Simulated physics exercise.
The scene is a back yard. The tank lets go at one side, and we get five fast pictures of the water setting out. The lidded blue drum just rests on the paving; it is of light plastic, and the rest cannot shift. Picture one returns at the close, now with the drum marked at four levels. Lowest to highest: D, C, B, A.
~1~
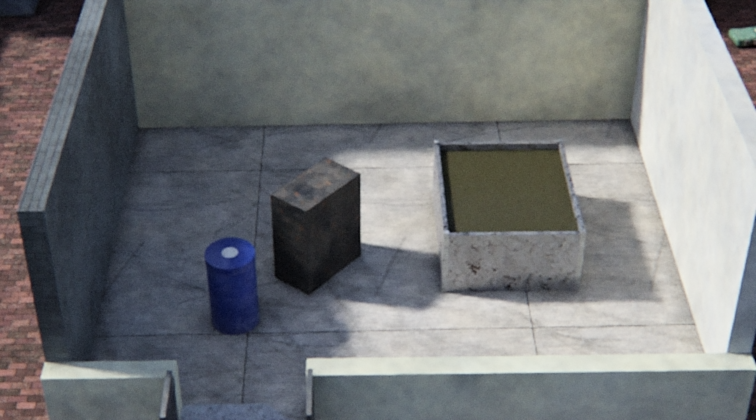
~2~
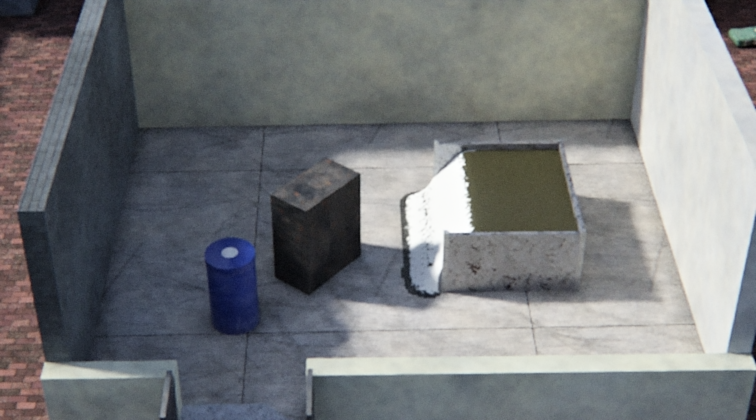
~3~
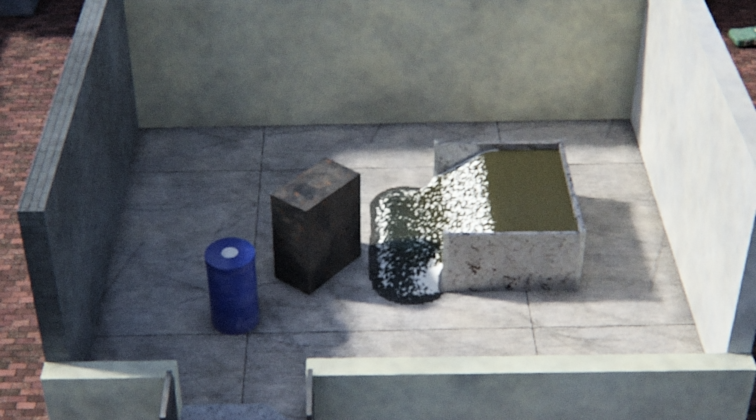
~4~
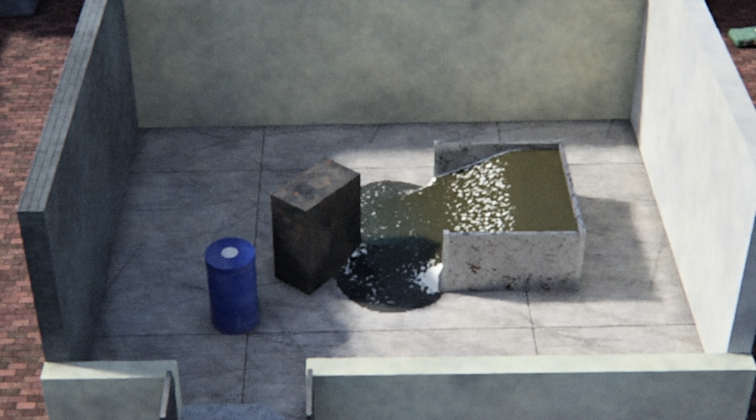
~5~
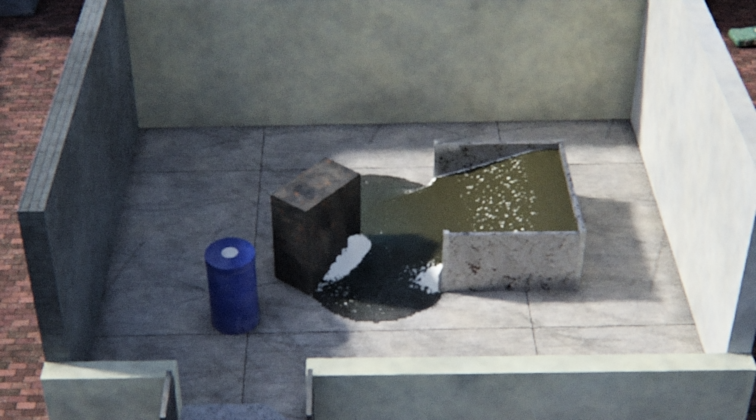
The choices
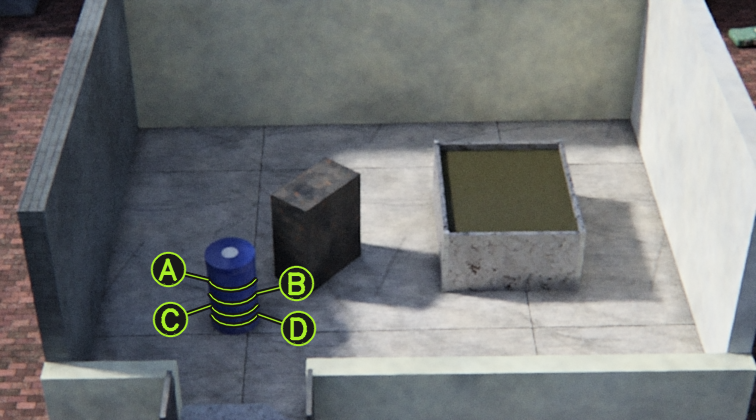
At the start, a square tank full of murky liquid stands in a walled yard, with a dark block and a blue drum to its left. The tank's left side opens and liquid pours out onto the paving, then spreads leftward in a dark pool and splashes white against the block, while block and drum stay still.
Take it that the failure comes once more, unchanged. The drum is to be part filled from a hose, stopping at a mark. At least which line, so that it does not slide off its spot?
It is D.
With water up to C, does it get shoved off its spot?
No, that is safe.
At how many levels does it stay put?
All of them.
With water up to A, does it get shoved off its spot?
No, that is safe.
On the marked copy, A at (231, 290); B at (232, 304); C at (233, 315); D at (233, 325); from the bottom up D, C, B, A.
If A is chosen, it does not move.
If B is chosen, it does not move.
If C is chosen, it does not move.
If D is chosen, it does not move.
